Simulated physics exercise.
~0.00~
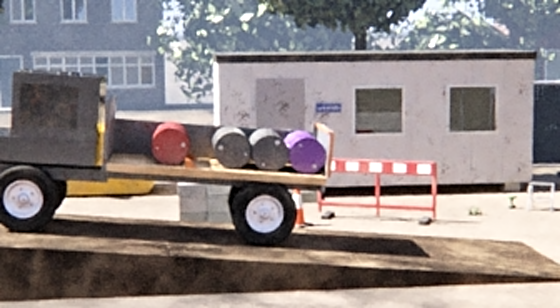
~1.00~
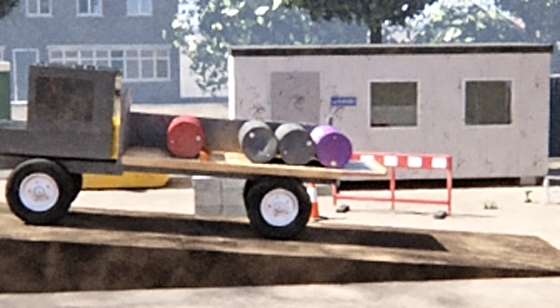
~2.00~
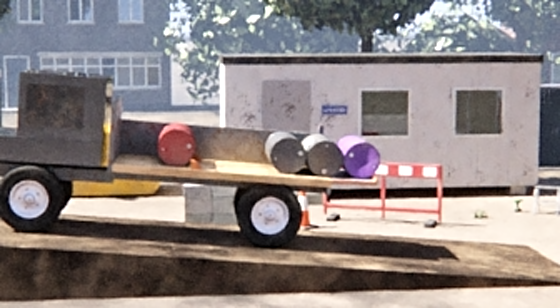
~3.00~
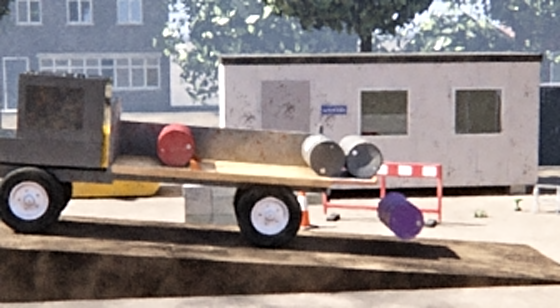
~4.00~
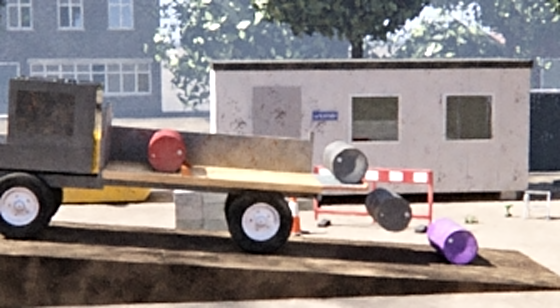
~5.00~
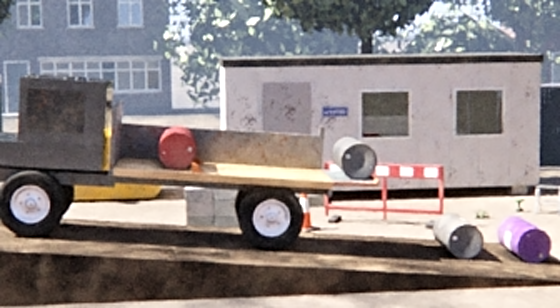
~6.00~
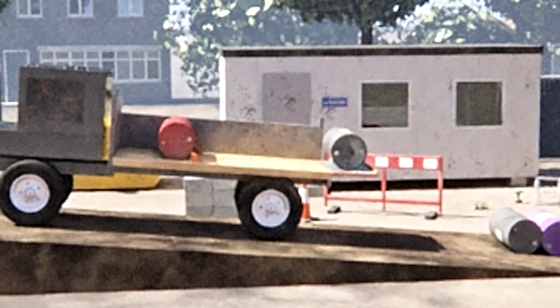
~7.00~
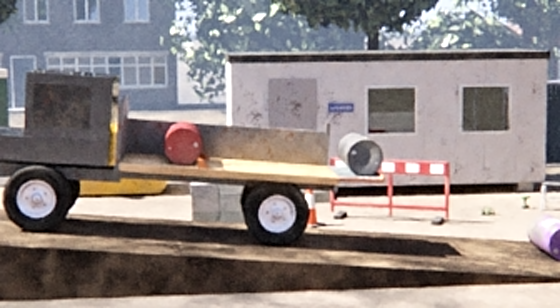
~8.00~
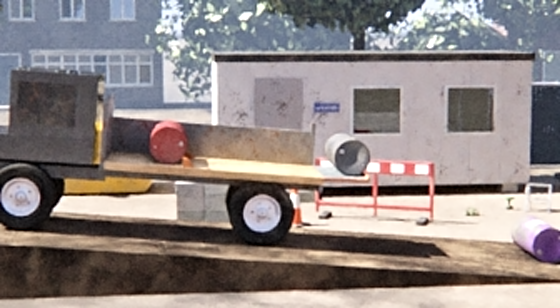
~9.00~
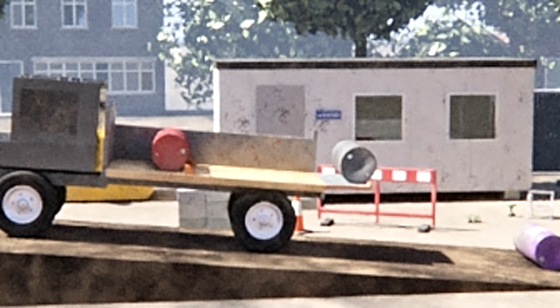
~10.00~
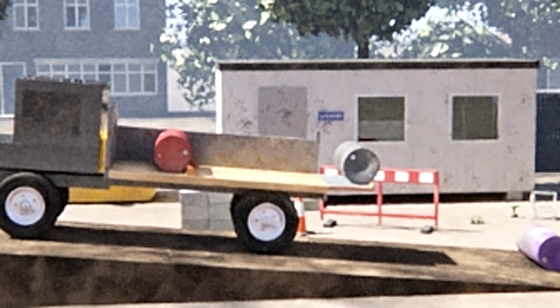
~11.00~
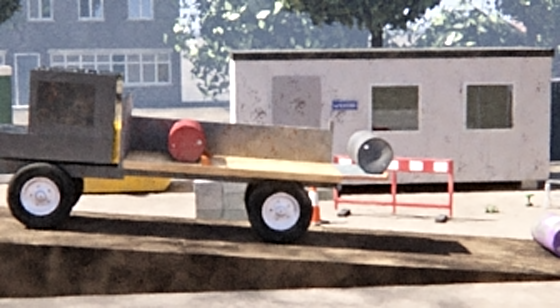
The clip shows a flatbed truck on a gentle slope as its tailgate drops and a purple drum, then a grey one, roll right and fall off, the grey rolling out of view. The purple drum ends on the ground, another grey on the lowered tailgate, and the red on the bed.
